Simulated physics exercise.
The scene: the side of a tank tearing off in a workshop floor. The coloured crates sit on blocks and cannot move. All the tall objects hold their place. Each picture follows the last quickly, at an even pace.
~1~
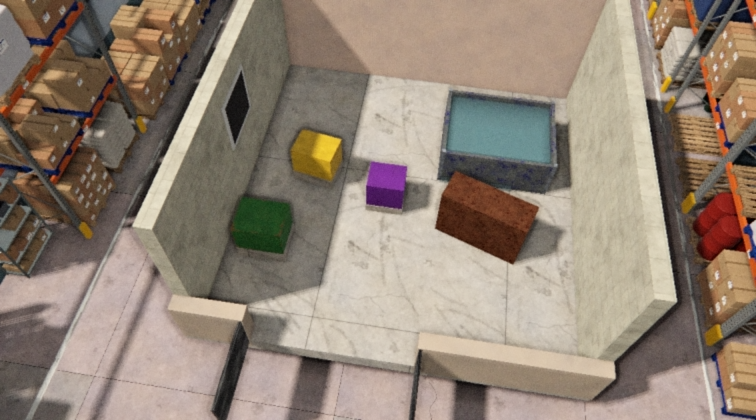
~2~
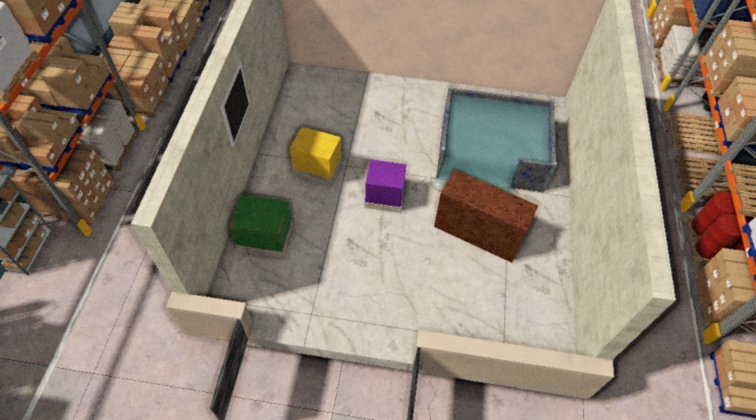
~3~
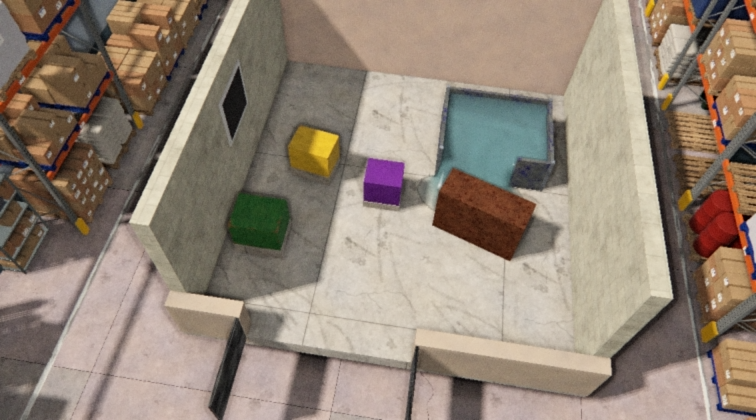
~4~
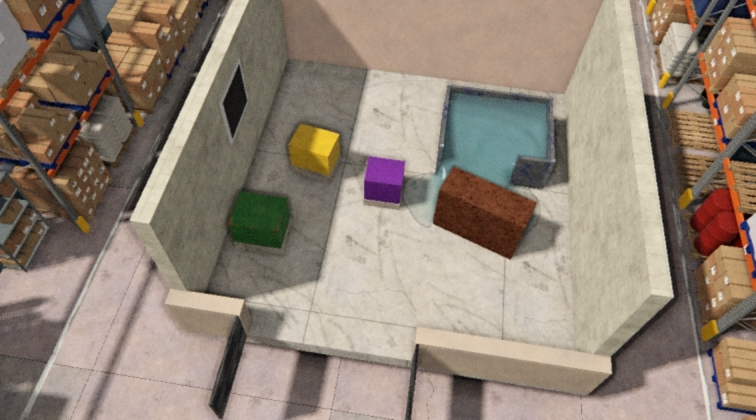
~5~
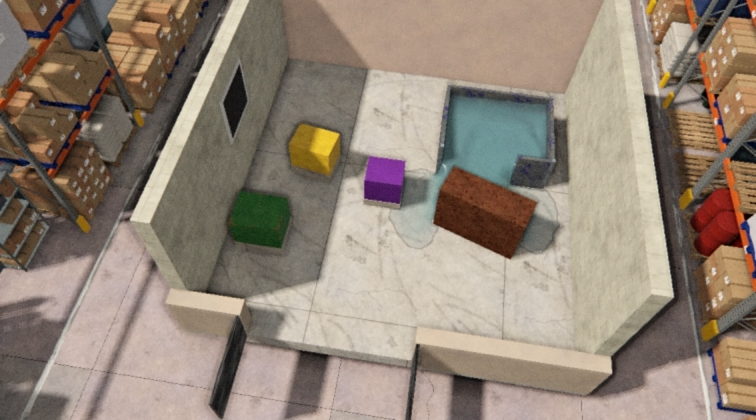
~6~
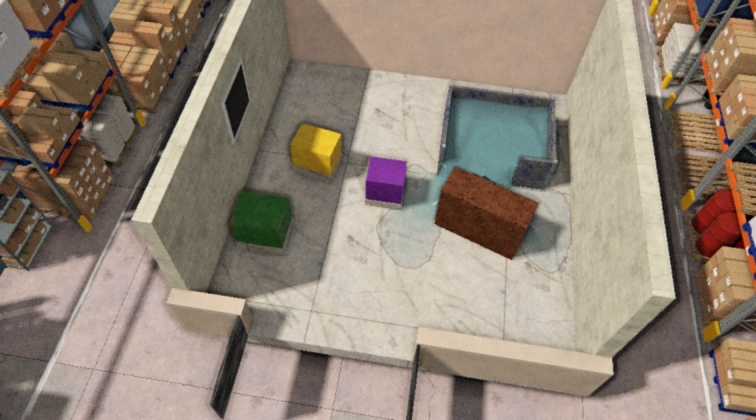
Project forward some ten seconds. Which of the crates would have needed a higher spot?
Purple crate: Yes, it gets wet. Yellow crate: No, it stays dry. Green crate: No, it stays dry.
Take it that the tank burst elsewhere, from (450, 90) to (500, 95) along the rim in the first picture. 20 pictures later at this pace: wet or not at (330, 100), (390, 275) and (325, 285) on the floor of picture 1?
Taking them in turn, I get sodden, then left untouched, then left untouched.
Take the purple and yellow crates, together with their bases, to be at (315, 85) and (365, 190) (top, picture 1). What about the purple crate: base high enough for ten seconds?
The purple crate simply stays high and dry.
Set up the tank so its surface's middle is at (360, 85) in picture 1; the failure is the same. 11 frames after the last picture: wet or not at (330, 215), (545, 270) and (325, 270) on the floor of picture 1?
First drenched; next unwetted; last drenched.
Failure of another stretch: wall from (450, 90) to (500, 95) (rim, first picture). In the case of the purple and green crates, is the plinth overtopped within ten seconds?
In that case the purple crate is never flooded and the green crate is never flooded.
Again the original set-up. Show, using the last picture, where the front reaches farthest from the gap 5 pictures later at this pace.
At roughly (338, 333).
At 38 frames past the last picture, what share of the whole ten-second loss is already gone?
Around 60 % of the total, roughly.
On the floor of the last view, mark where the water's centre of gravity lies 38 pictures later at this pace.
My reading is close to (441, 196).
A moment on, water covers 25 % of the floor; the purple crate water round its plinth, the yellow crate not reached, the green crate not reached.
Next, water covers 55 % of the floor; the purple crate water round its plinth, the yellow crate water round its plinth, the green crate water round its plinth.
Then, water covers 65 % of the floor; the purple crate water round its plinth, the yellow crate water round its plinth, the green crate water round its plinth.
Later, water covers 90 % of the floor; the purple crate water round its plinth, the yellow crate water round its plinth, the green crate water round its plinth.
In the end, water covers 100 % of the floor; the purple crate was topped, the yellow crate stayed above the water, the green crate stayed above the water.
